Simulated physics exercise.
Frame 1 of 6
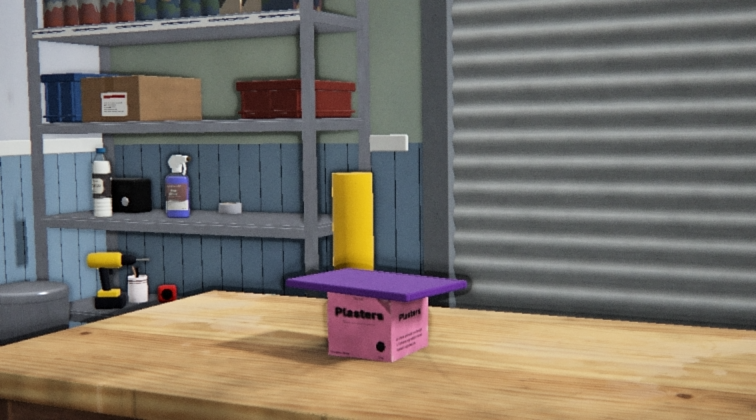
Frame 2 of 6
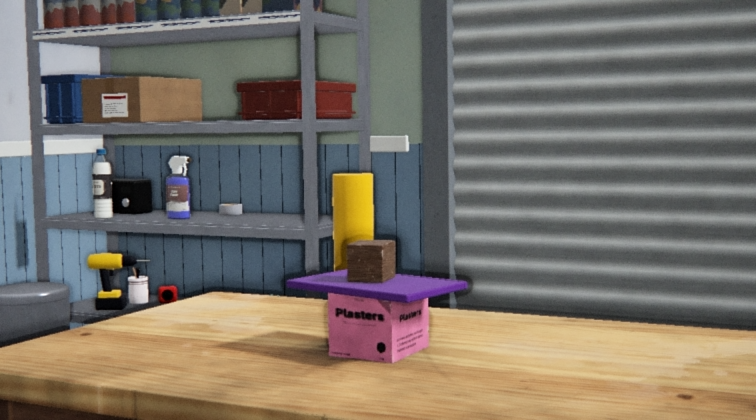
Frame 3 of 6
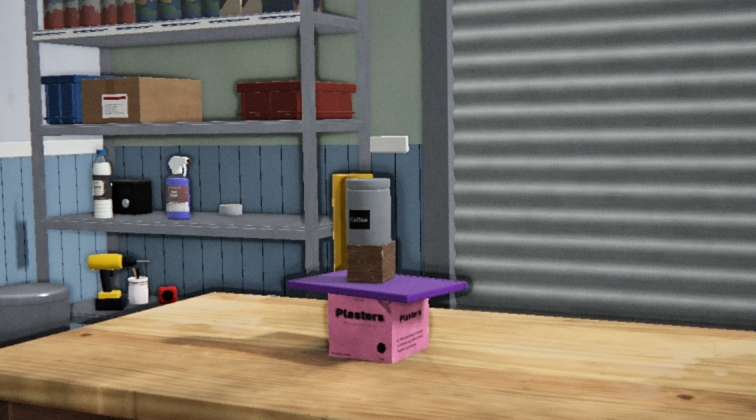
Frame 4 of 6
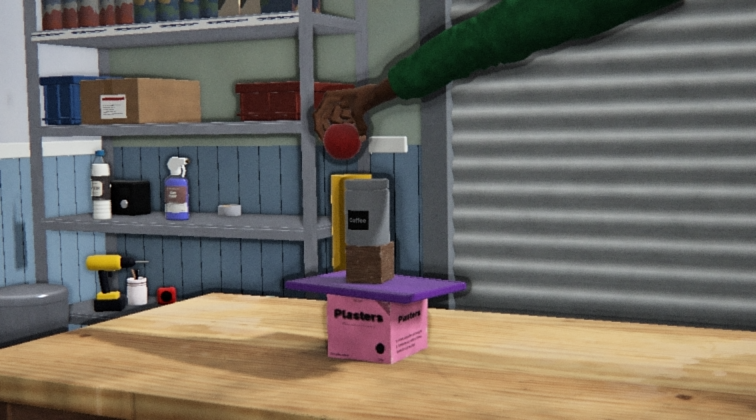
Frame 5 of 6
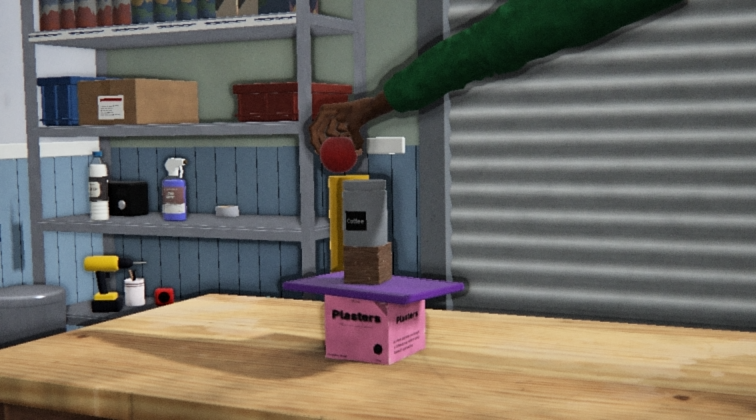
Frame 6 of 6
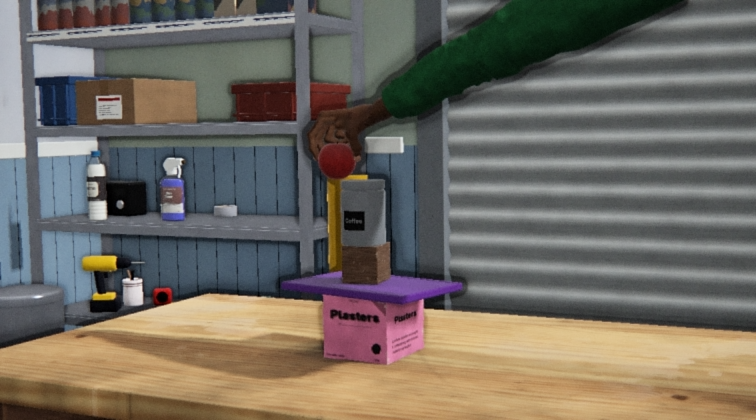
A brown block and then a grey jar appear in a stack on a purple board over a pink box, on a wooden table in a workshop seen from slightly above. A yellow cylinder stands behind them, with cluttered shelves left and a grey shutter right. A green-sleeved arm reaches in from the upper right, lowering a red apple slightly to the jar's upper left, as the view shifts very slightly.
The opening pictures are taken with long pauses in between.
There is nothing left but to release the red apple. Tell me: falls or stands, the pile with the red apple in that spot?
The pile will not stay secure.
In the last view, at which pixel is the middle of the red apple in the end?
Look around (306, 260) in the final frame.
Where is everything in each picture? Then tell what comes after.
In the first picture, the last thing is not in view yet.
In the second picture, the last thing is not in view yet; pink box (379, 320).
In the third picture, the last thing is not in view yet; grey jar (368, 211).
The fourth picture shows on its way; red apple (342, 141); pink box (378, 321).
The fifth picture shows on its way; red apple (338, 154); grey jar (365, 212).
The sixth picture shows set down, still held; red apple (337, 161); pink box (374, 322).
Then, 0.30 s past the last view, red apple now fallen.
Then, 0.40 s past the last view, things are still on the move.
Then, 1.70 s past the last view, nothing new.
Finally, fallen, red apple; the other 4 still in place. Final places as the last picture's camera would see them, red apple near (306, 261). The pile gives way.
